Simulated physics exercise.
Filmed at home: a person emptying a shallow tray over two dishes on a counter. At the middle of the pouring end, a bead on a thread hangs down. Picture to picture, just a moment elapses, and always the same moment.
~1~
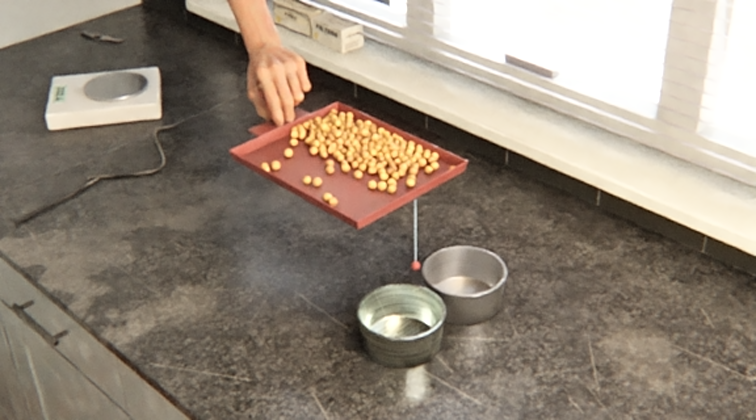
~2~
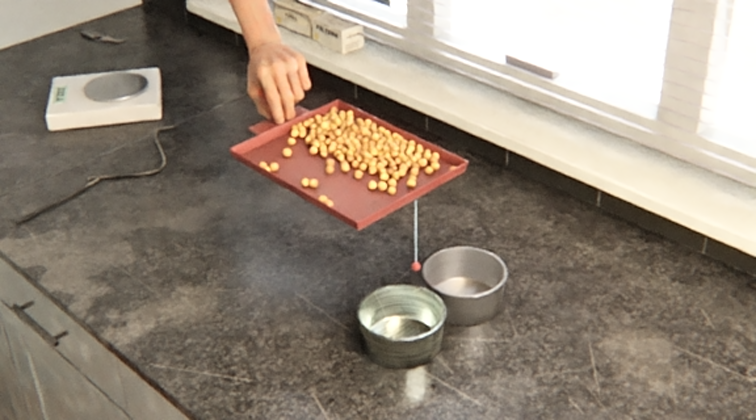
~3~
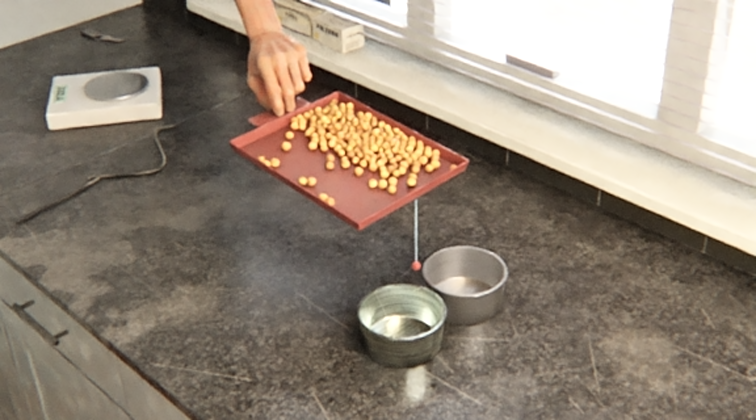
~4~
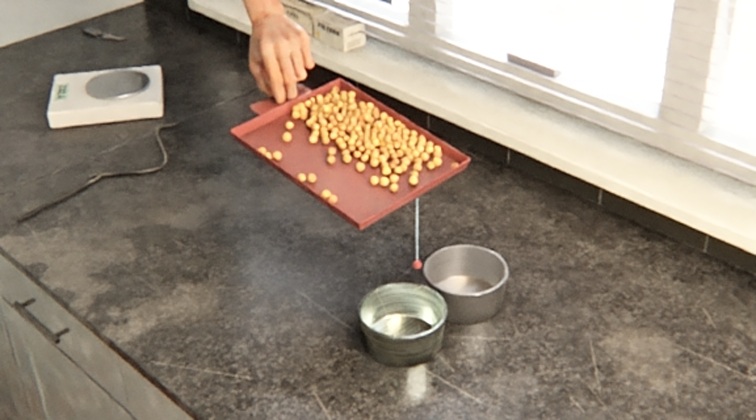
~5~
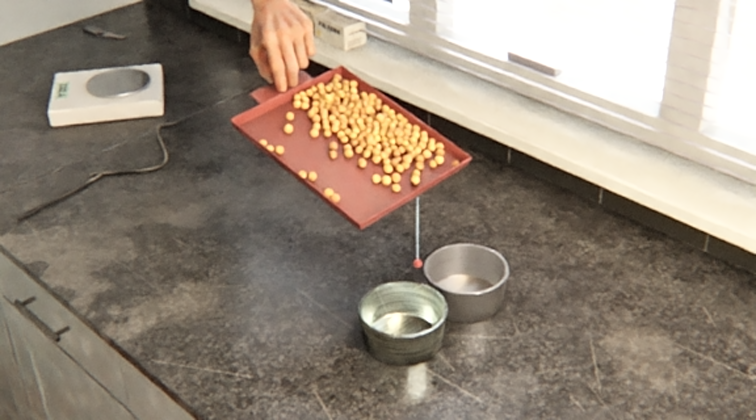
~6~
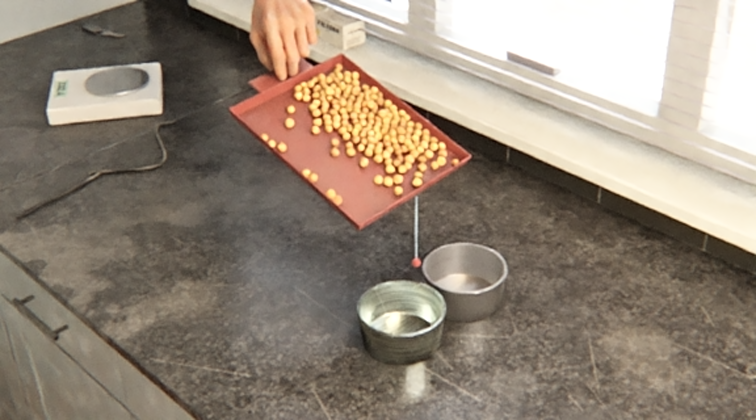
In this clip, a hand holds a shallow red tray of small round tan pieces above two round dishes on a dark counter, gradually raising the handle end so the tray slopes more steeply while the pieces shift slightly.
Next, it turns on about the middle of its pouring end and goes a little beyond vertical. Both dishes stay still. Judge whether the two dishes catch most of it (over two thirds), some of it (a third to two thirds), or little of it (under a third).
They catch most of it.
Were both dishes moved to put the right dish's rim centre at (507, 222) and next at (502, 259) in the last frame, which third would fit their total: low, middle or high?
The two tries come out as under a third and in the middle band in turn.
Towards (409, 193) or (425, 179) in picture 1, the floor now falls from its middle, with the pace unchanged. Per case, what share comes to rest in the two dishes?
The first try yields 90 percent and the second 70 percent.
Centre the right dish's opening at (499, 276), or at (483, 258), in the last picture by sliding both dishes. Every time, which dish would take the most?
The leftmost dish, then the leftmost dish.
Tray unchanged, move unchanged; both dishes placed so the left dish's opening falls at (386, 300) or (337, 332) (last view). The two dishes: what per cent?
Trial 1: 70 percent; trial 2: 70 percent.
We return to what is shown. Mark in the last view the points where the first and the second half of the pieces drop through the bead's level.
The leading part at (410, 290), the rest of it at (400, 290).
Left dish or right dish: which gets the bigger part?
The one on the left.
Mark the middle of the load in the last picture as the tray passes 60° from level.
The middle of the load sits near (401, 196).
Soon, tray tipped steeply; about two thirds on the tray; a small part in the left dish; a stray few in the right dish; a stray few outside both; about a quarter in the air.
A while on, tray tipped right over; a stray few on the tray; about two thirds in the left dish; a small part in the right dish; a small part outside both; a small part in the air.
Towards the end, tray tipped past a quarter turn; about two thirds in the left dish; a small part in the right dish; a small part outside both.
Finally, tray tipped past a quarter turn; about two thirds in the left dish; a small part in the right dish; a small part outside both.
